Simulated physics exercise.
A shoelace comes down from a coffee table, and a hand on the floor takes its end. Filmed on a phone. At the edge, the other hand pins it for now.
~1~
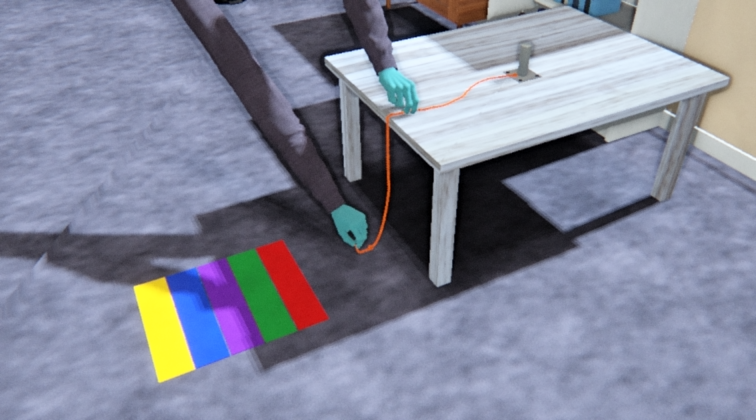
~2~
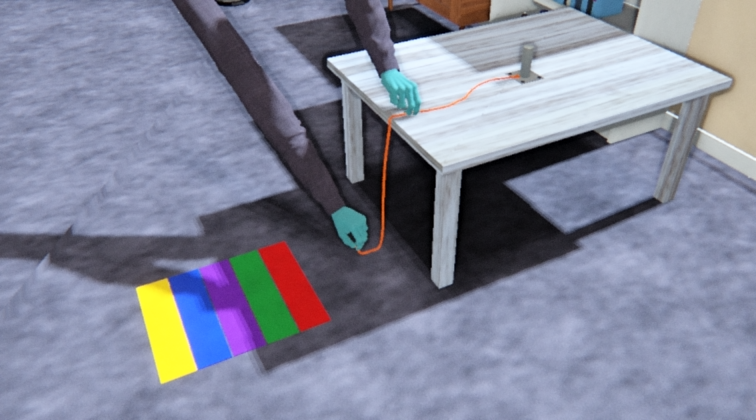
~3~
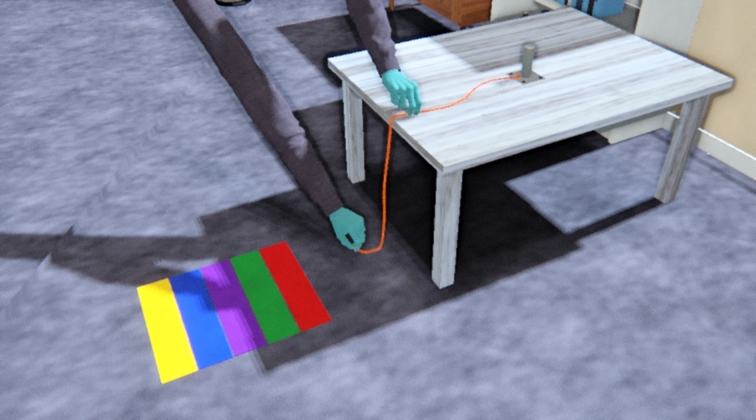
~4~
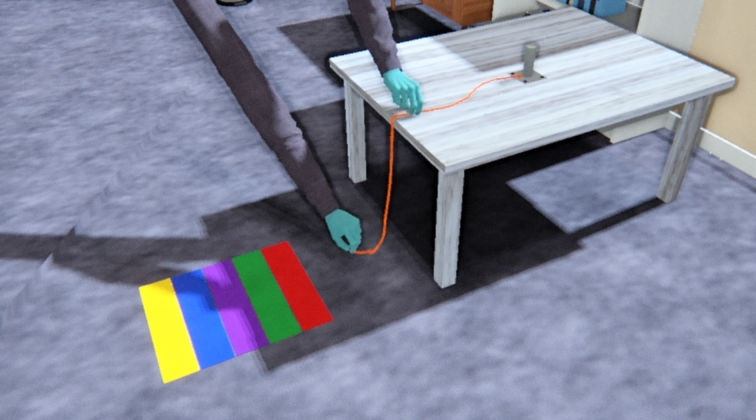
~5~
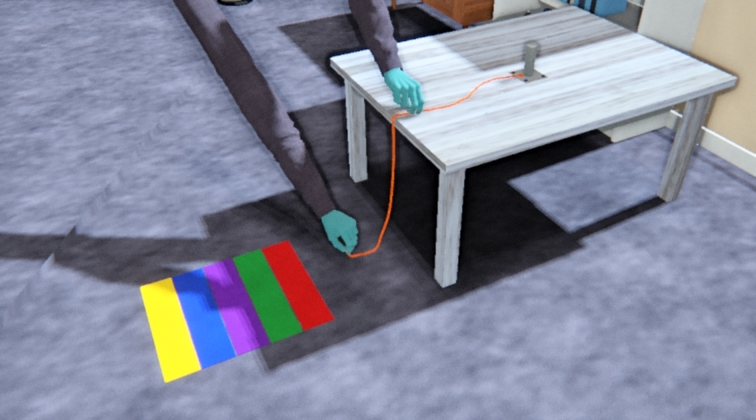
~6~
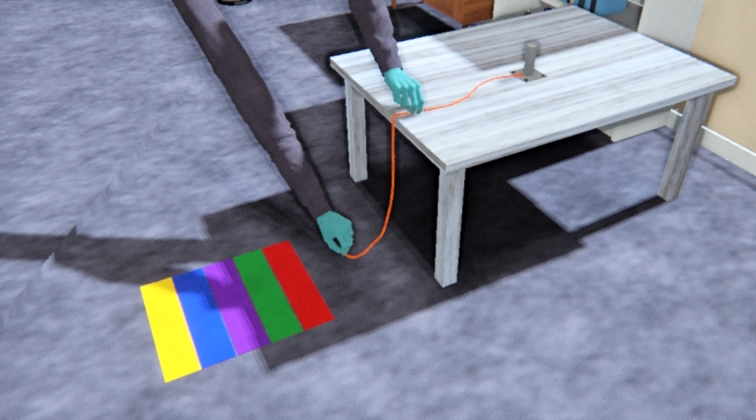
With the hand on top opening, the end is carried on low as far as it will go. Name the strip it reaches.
The green strip.
Soon after, end near (310, 263); short of the strips.
After that, end near (281, 273); over red.
At the stop, end near (263, 278); over green. The green one.
